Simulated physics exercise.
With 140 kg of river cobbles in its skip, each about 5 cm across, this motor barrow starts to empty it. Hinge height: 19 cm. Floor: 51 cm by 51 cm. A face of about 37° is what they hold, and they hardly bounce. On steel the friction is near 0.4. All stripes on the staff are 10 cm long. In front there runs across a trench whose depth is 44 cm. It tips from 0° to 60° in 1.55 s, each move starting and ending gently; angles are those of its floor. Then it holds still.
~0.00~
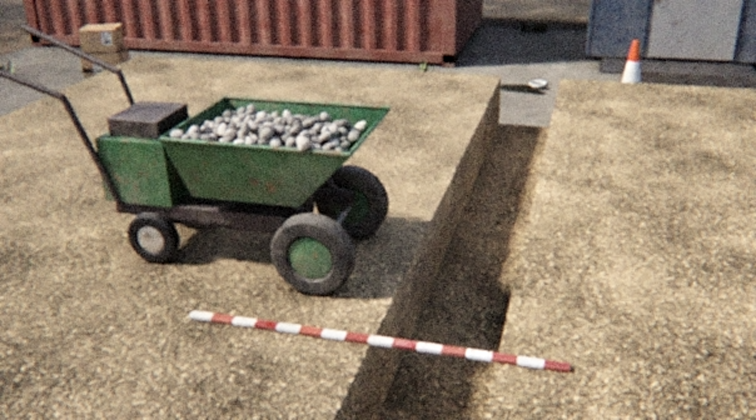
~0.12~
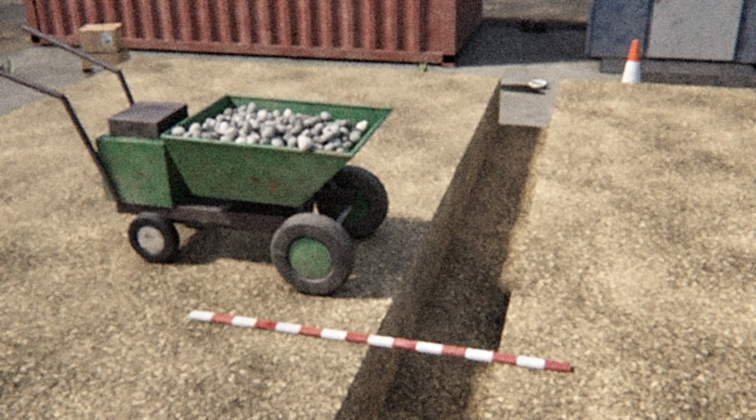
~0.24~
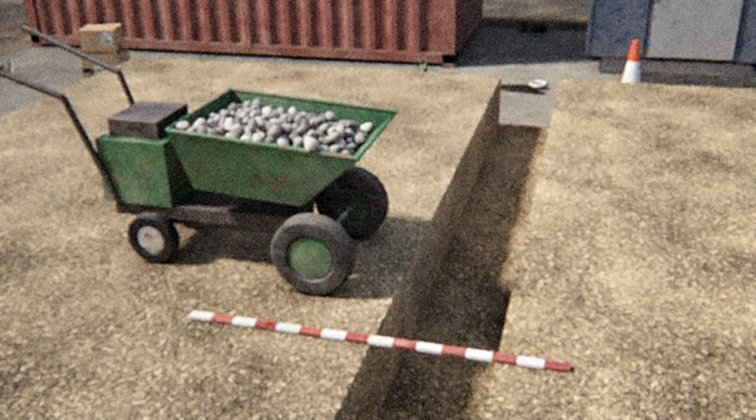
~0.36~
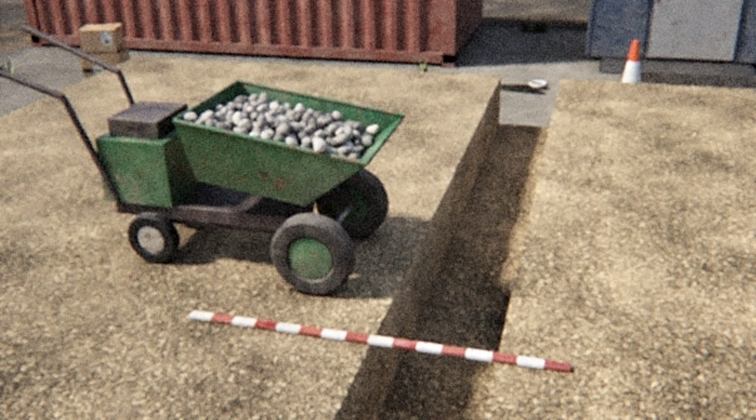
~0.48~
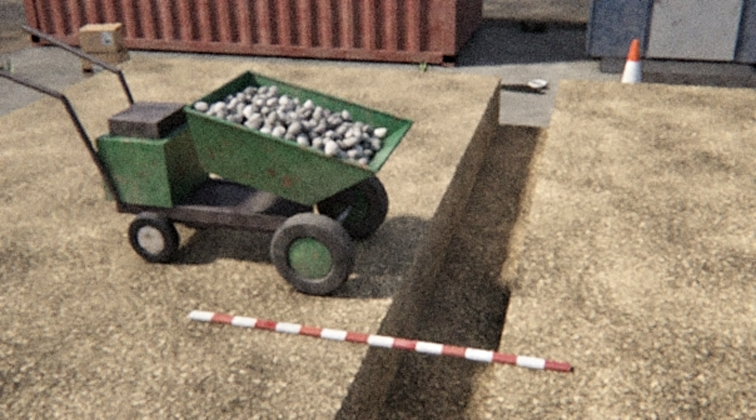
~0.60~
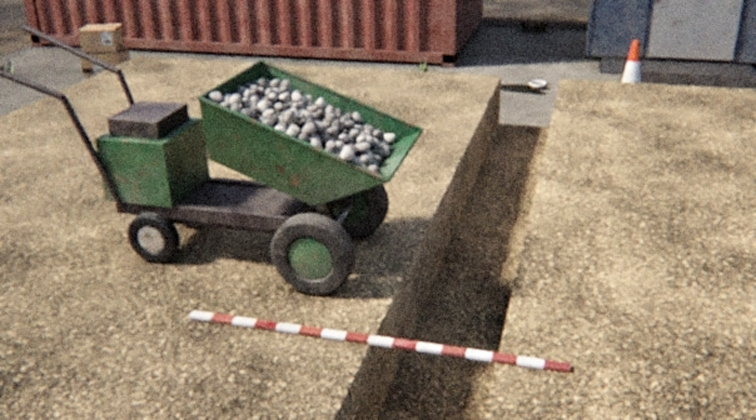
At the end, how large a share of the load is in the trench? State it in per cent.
A share of about 93 per cent.
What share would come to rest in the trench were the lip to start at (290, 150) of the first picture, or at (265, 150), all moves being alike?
Result: Close to 100 then close to 70 per cent.
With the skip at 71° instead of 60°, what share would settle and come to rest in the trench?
Near 90 per cent then.
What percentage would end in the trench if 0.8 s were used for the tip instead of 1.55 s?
Then some 85 per cent would.
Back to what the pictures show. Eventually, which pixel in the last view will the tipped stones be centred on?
Near (476, 344).
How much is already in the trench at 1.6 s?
About 30 per cent by then.
After 1.2 s the floor is at 51°; 100 % in the skip; the foremost stones are at (433, 229).
After 1.6 s the floor is at 60°; 68 % in the skip, 30 % in the trench, 1 % past the trench; the foremost stones are at (527, 285).
After 2.0 s the floor is at 60°; 39 % in the skip, 54 % in the trench, 7 % past the trench; the foremost stones are at (586, 289).
After 4.0 s the floor is at 60°; 0 % in the skip, 93 % in the trench, 7 % past the trench; the foremost stones are at (607, 292).
